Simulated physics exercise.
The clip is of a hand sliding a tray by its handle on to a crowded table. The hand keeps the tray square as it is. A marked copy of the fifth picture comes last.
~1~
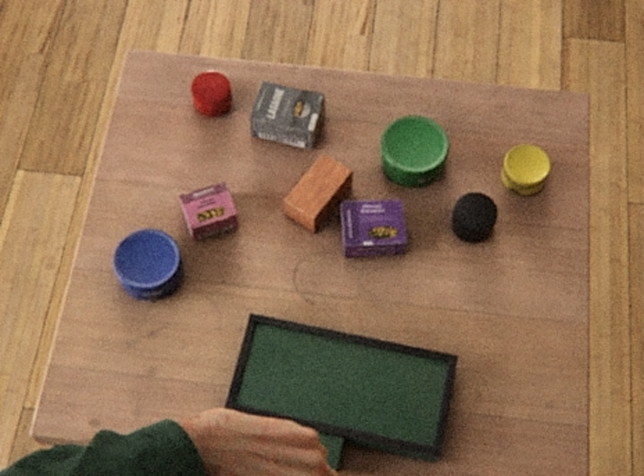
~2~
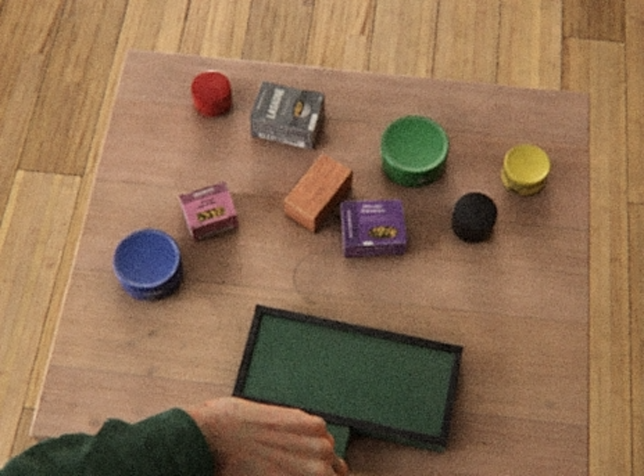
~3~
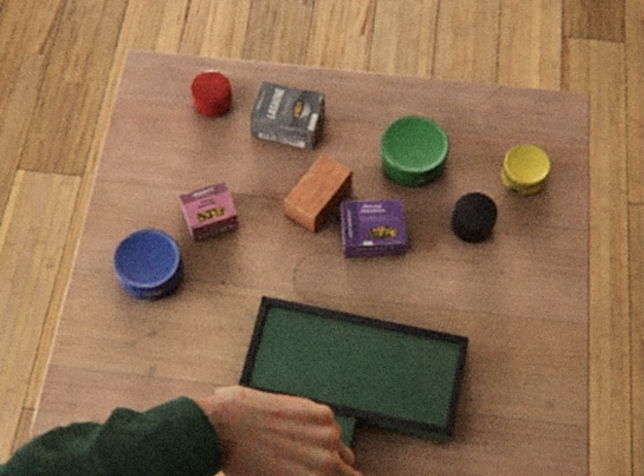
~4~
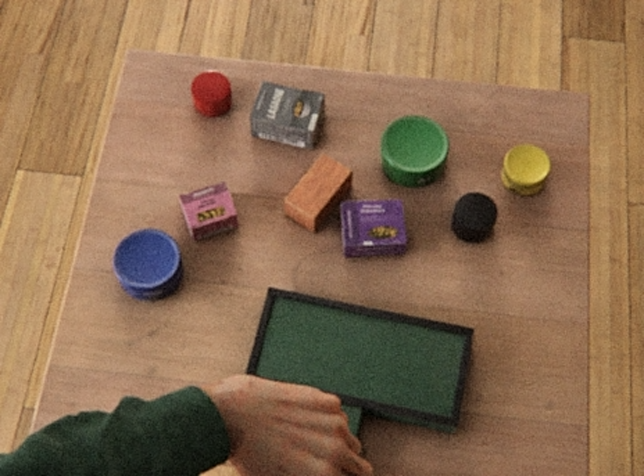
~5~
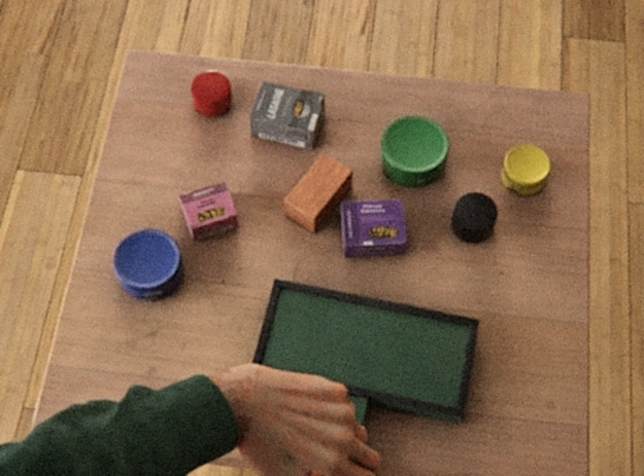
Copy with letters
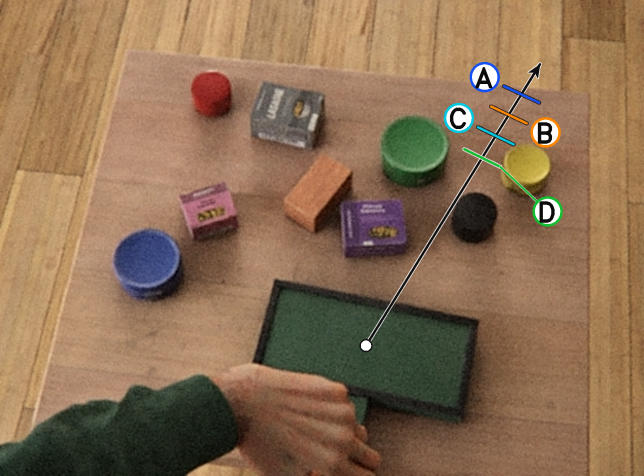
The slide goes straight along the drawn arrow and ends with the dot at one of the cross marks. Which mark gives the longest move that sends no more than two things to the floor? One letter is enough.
Up to mark C.
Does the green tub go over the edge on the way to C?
By then, yes.
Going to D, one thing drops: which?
It is the green tub.
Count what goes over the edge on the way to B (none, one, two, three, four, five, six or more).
In all, four.
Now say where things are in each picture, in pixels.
Orange block (319, 193); green tub (414, 152); yellow tub (525, 170), in the first picture.
Tray (349, 374); blue jar (149, 265), in the second picture.
Tray (354, 364); grey packet (288, 115), in the third picture.
Tray (360, 355); black tin (474, 218), in the fourth picture.
Tray (366, 346); orange block (319, 193); green tub (414, 152); yellow tub (525, 170), in the fifth picture.
On the marked copy, A at (521, 95); B at (509, 115); C at (496, 136); D at (482, 158); the arrow from (366, 346) to (540, 64); the white dot at (366, 346).
With C. Early on, tray (415, 270); orange block (322, 174); purple packet (393, 198).
Further on, tray (461, 196); green tub (437, 80); yellow tub (537, 149).
At the end, tray (494, 142); green tub over the edge; purple packet (467, 79); one fallen.
As for the rest, A drops four; B drops four; D is within the limit but short.
